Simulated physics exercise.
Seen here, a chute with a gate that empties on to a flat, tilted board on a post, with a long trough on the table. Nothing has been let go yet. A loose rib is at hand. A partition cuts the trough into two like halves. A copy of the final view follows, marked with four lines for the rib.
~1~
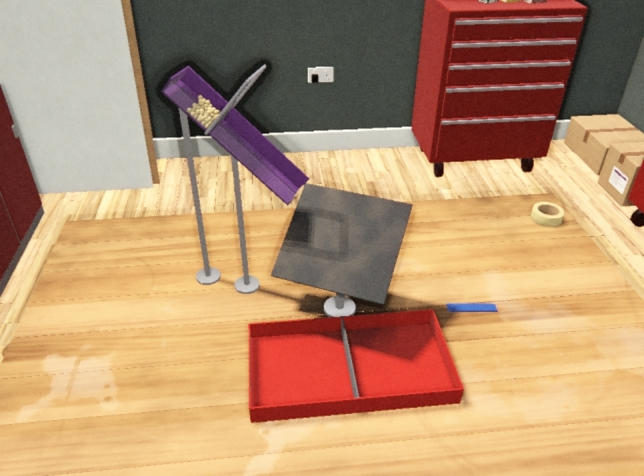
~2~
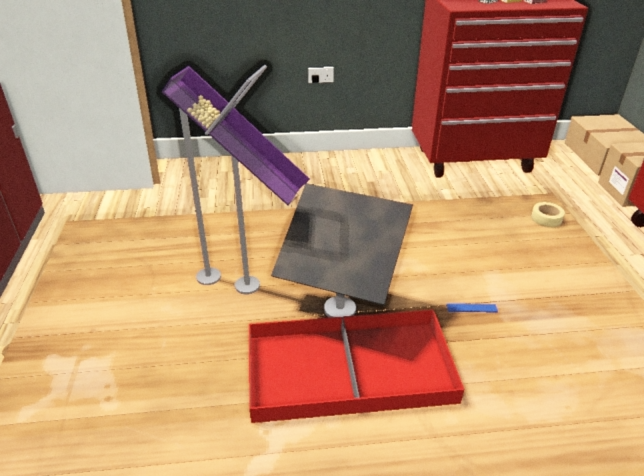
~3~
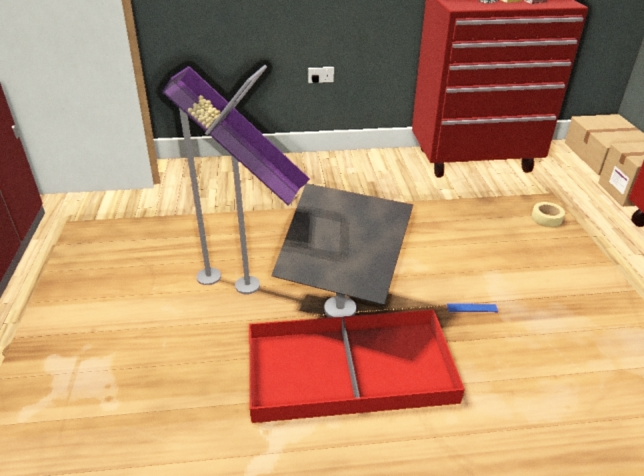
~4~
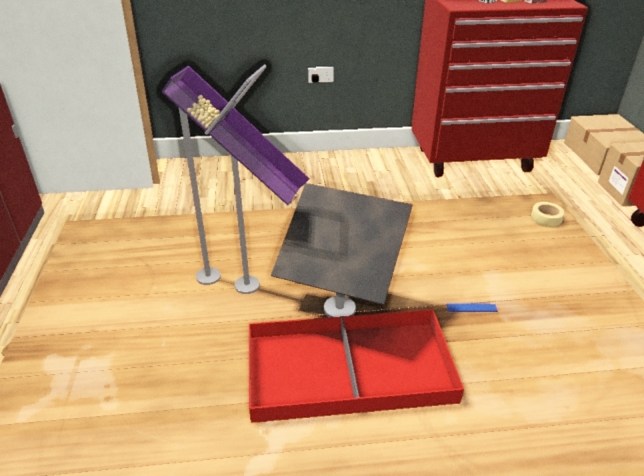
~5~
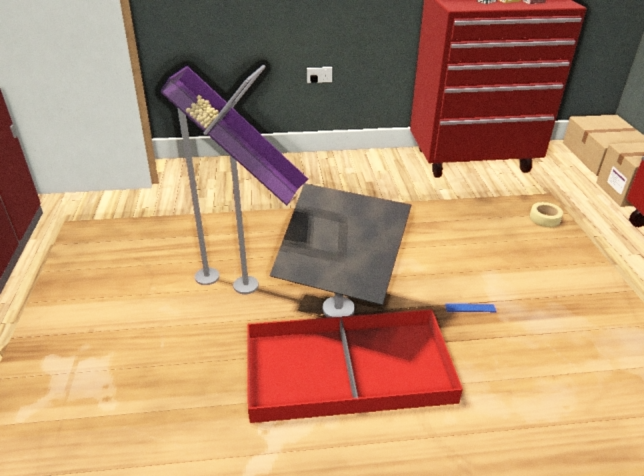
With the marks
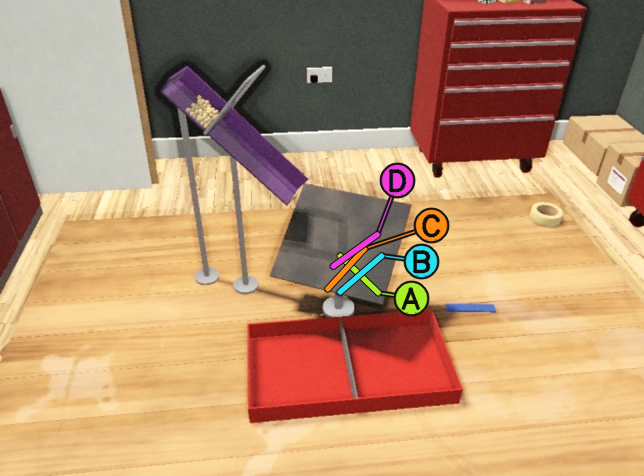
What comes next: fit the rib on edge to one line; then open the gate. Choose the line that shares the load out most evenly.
Take A.
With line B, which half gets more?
The left half.
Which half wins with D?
The left half.
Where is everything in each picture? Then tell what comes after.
In the first picture, load behind the gate at (206, 115), soya beans; lip of the chute at (294, 197), sloping fairly steeply.
In the second picture, middle of the board at (342, 240), tilted fairly steeply; middle of its low edge at (326, 290); of its high edge at (358, 193).
In the third picture, front corners of the trough at (250, 408) and (464, 389); front end of its middle wall at (359, 398); gate still shut at (228, 110).
In the fourth picture, middle of the load at (206, 115); lip at (294, 197).
In the fifth picture, middle of the load at (205, 115); lip at (293, 197).
On the marked copy, line A from (340, 255) to (378, 292); line B from (382, 255) to (339, 292); line C from (364, 248) to (327, 289); line D from (377, 234) to (333, 266).
With A, of what is caught, about half in the left half, about half in the right.
With B, of what is caught, all in the left half, none in the right.
With C, of what is caught, nearly all in the left half, a stray few in the right.
With D, of what is caught, nearly all in the left half, a stray few in the right.
